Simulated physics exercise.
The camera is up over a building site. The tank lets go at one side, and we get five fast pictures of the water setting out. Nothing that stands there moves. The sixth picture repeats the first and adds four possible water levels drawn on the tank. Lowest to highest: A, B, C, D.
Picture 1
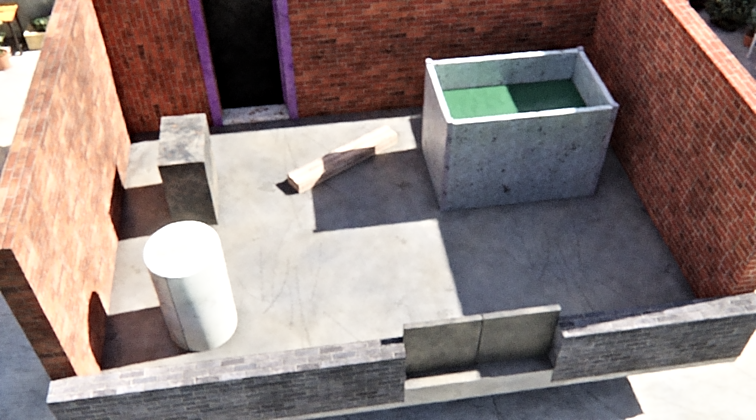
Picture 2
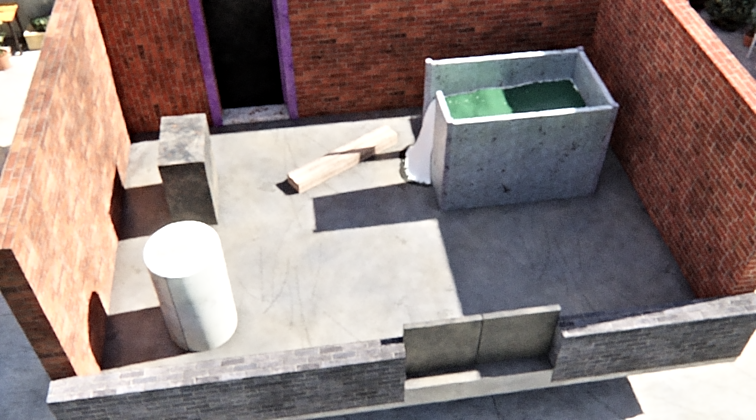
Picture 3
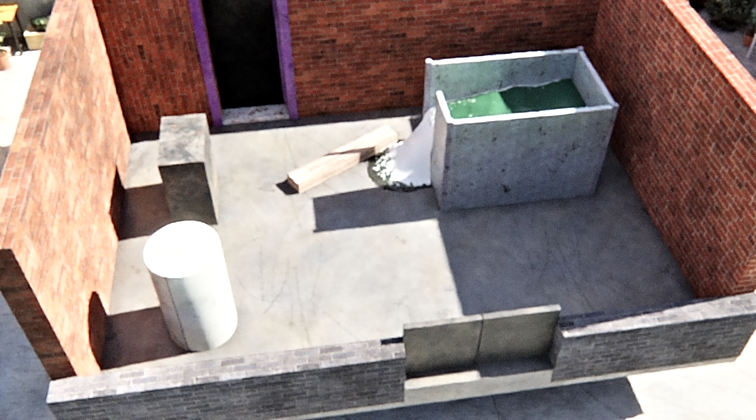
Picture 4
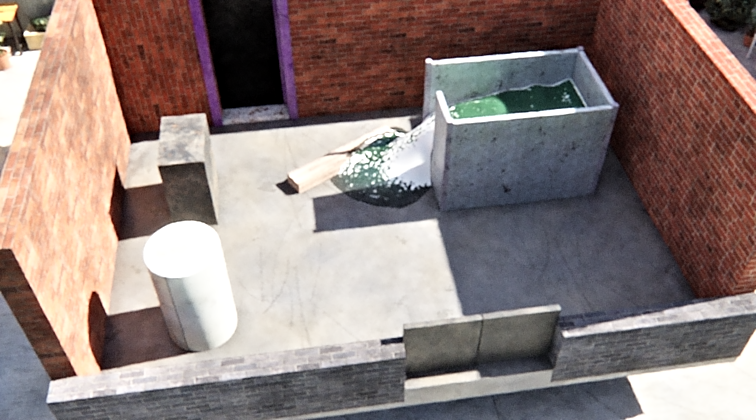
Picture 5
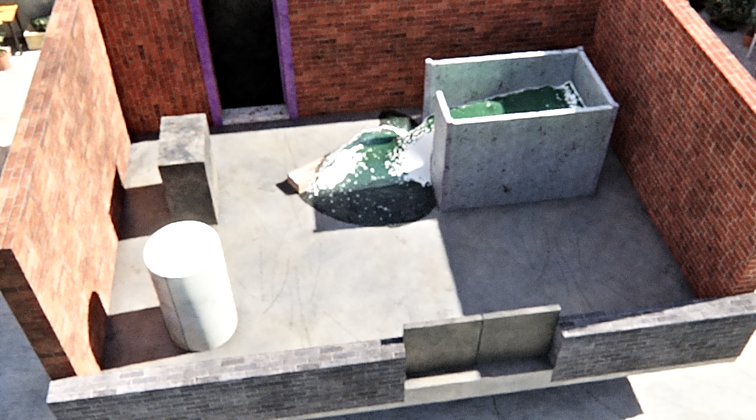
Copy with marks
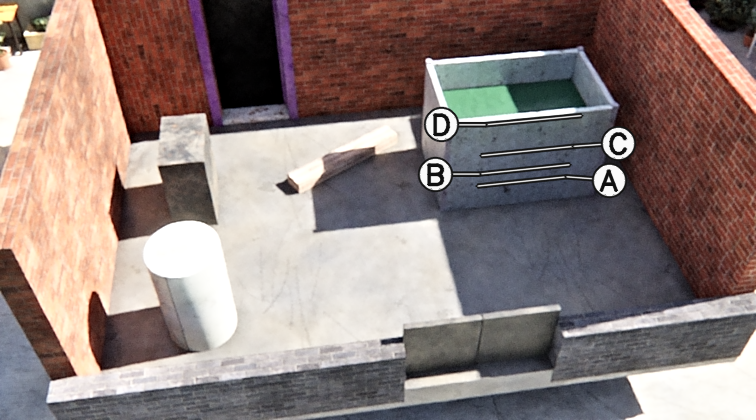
In a brick-walled yard, green water pours from a concrete tank and spreads left across the ground.
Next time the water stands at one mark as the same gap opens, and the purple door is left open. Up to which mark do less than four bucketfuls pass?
That is level C.
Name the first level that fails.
That would be D.
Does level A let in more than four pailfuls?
No, not at all.
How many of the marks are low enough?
Three of them.
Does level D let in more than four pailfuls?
Yes.
In white, A at (522, 181); B at (524, 169); C at (528, 150); D at (533, 120); from the bottom up A, B, C, D.
Choosing A, nothing gets over.
Choosing B, nothing gets over.
Choosing C, a bucket or two gets in.
Choosing D, about 9 bucketfuls get in.
